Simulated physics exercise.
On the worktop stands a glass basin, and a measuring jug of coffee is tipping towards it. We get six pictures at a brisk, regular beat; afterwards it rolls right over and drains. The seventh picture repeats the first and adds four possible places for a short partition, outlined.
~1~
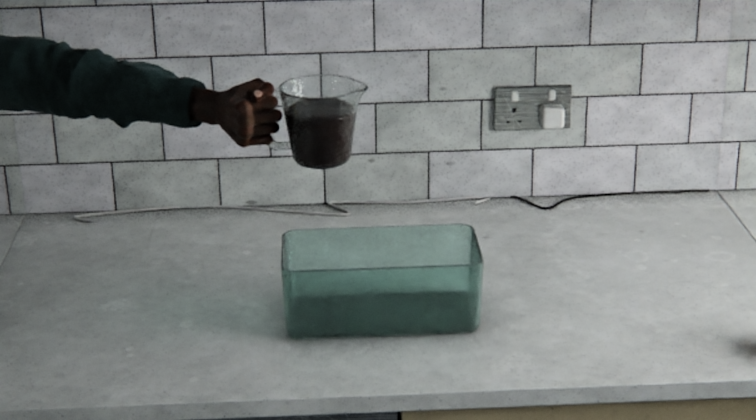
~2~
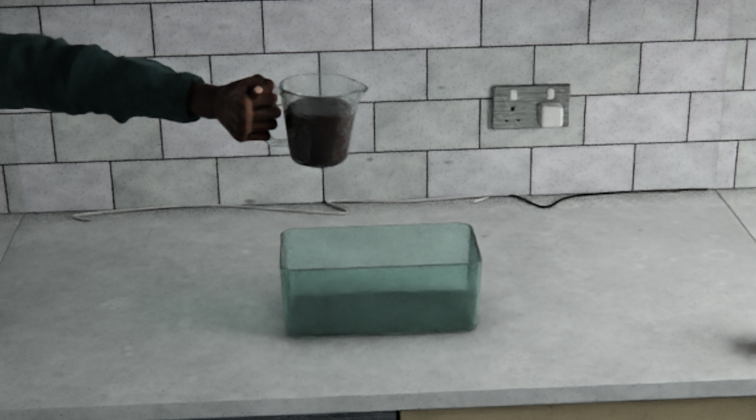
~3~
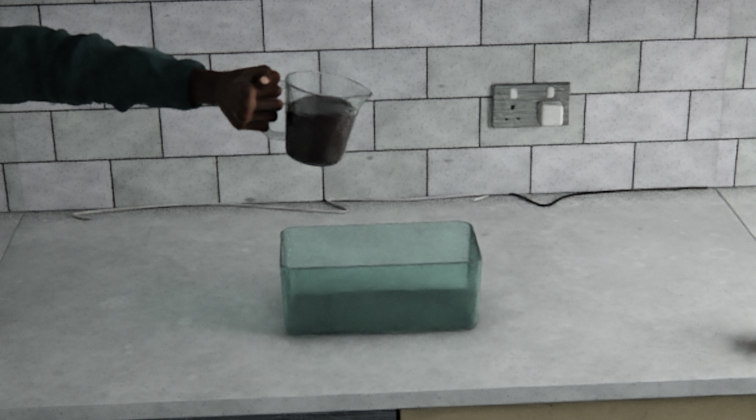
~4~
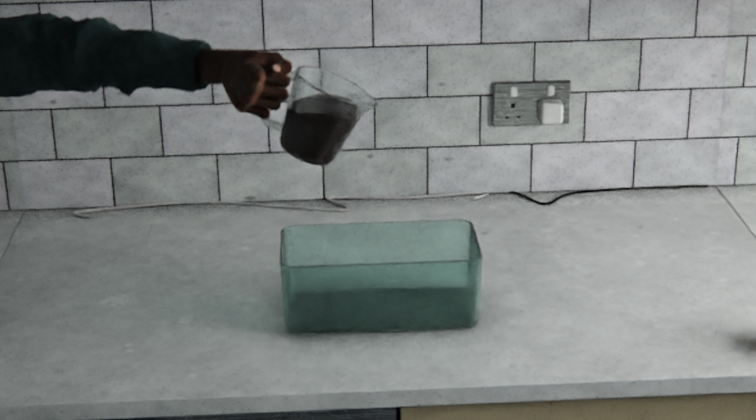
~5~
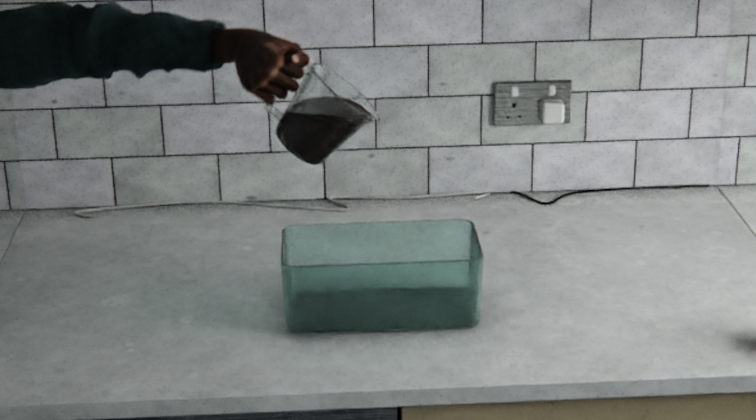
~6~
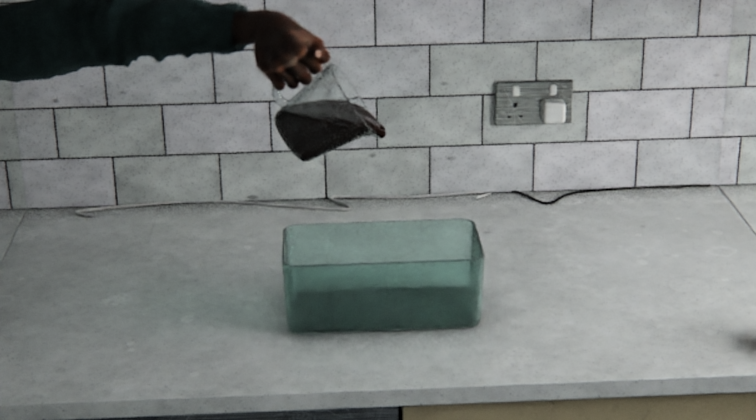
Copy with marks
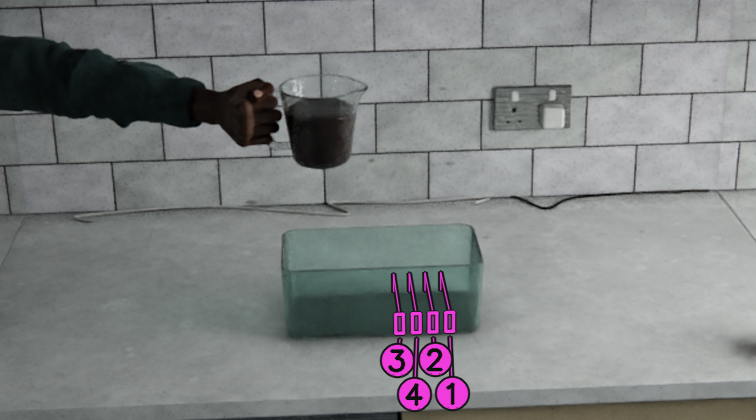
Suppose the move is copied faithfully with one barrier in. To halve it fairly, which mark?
Use slot 4.
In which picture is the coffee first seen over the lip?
In picture 6.
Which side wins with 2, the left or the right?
The left one.
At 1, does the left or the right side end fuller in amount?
The left one.
On the marked copy, 1 at (450, 337); 2 at (433, 337); 3 at (399, 339); 4 at (416, 338).
With 1, about 78 % ends left of the wall and 9 % right of it; 12 % is lost outside.
With 2, about 81 % ends left of the wall and 10 % right of it; 9 % is lost outside.
With 3, about 13 % ends left of the wall and 79 % right of it; 8 % is lost outside.
With 4, about 49 % ends left of the wall and 46 % right of it; 5 % is lost outside.
